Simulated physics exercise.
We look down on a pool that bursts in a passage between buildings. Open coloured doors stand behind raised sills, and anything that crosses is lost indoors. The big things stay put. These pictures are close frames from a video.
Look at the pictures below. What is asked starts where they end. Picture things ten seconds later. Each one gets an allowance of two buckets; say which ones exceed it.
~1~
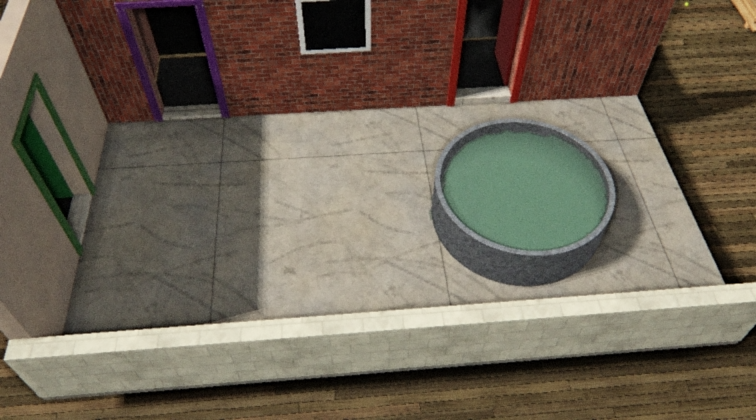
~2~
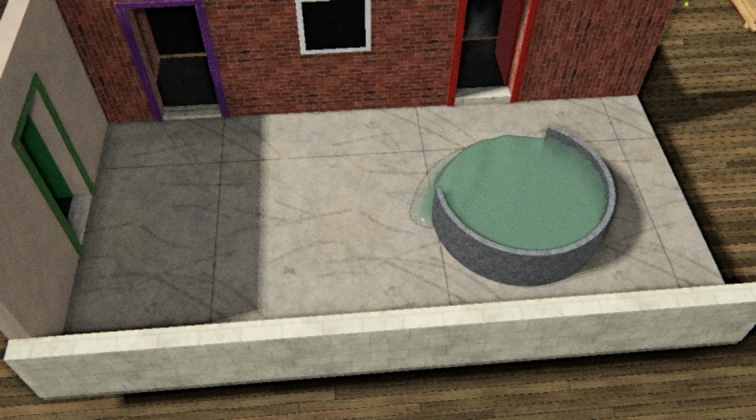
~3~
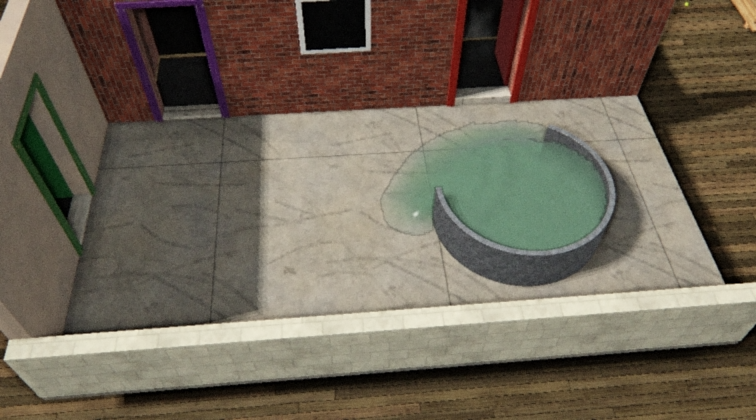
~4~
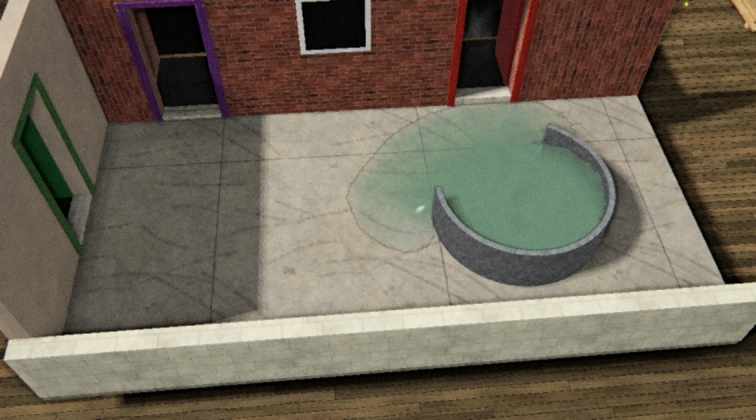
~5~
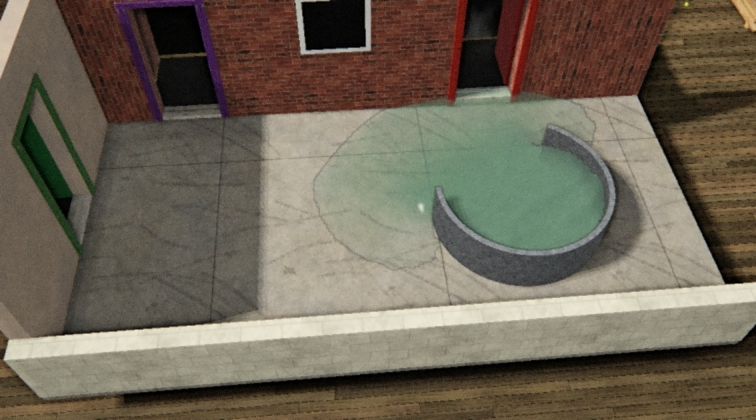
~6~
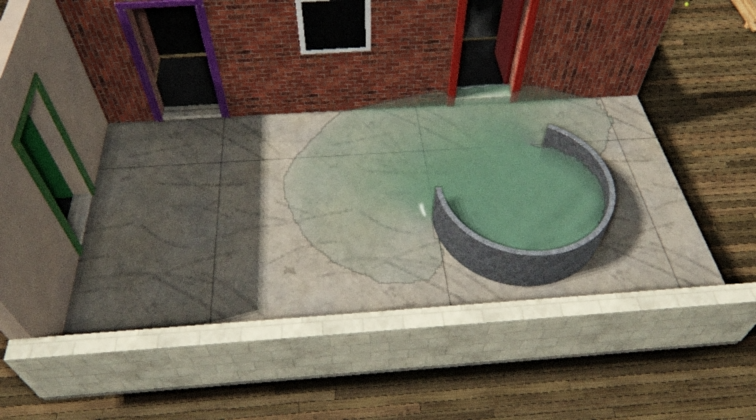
One by one: Purple door: More than two buckets; green door: More than two buckets; red door: More than two buckets.
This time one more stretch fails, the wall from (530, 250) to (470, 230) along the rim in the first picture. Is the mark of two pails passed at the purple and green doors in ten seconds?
Looking at the doors, the purple door overshoots the limit while the green door overshoots the limit.
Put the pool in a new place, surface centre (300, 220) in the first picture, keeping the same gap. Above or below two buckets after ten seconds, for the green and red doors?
Briefly, the green door gets too much and the red door gets little enough.
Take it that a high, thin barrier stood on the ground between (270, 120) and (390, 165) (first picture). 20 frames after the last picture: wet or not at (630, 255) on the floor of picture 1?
Answer: Dry.
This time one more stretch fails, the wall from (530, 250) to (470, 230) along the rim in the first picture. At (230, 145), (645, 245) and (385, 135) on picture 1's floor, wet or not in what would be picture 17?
Listed order gives left alone; sopping; left alone.
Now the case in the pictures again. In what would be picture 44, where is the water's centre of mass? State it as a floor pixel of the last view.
The centre of mass sits at about (301, 214).
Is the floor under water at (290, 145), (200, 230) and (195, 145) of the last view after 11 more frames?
First spot submerged, second spot submerged, third spot submerged.
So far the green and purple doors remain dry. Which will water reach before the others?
That's the door marked purple.
A moment on, water covers 40 % of the floor; the purple door wet at the sill, nothing in, the green door not reached, the red door far over two buckets in.
Next, water covers 50 % of the floor; the purple door under two buckets in, the green door not reached, the red door far over two buckets in.
Then, water covers 55 % of the floor; the purple door under two buckets in, the green door under two buckets in, the red door far over two buckets in.
Later, water covers 80 % of the floor; the purple door over two buckets in, the green door over two buckets in, the red door far over two buckets in.
In the end, water covers 90 % of the floor; the purple door over two buckets in, the green door over two buckets in, the red door far over two buckets in.
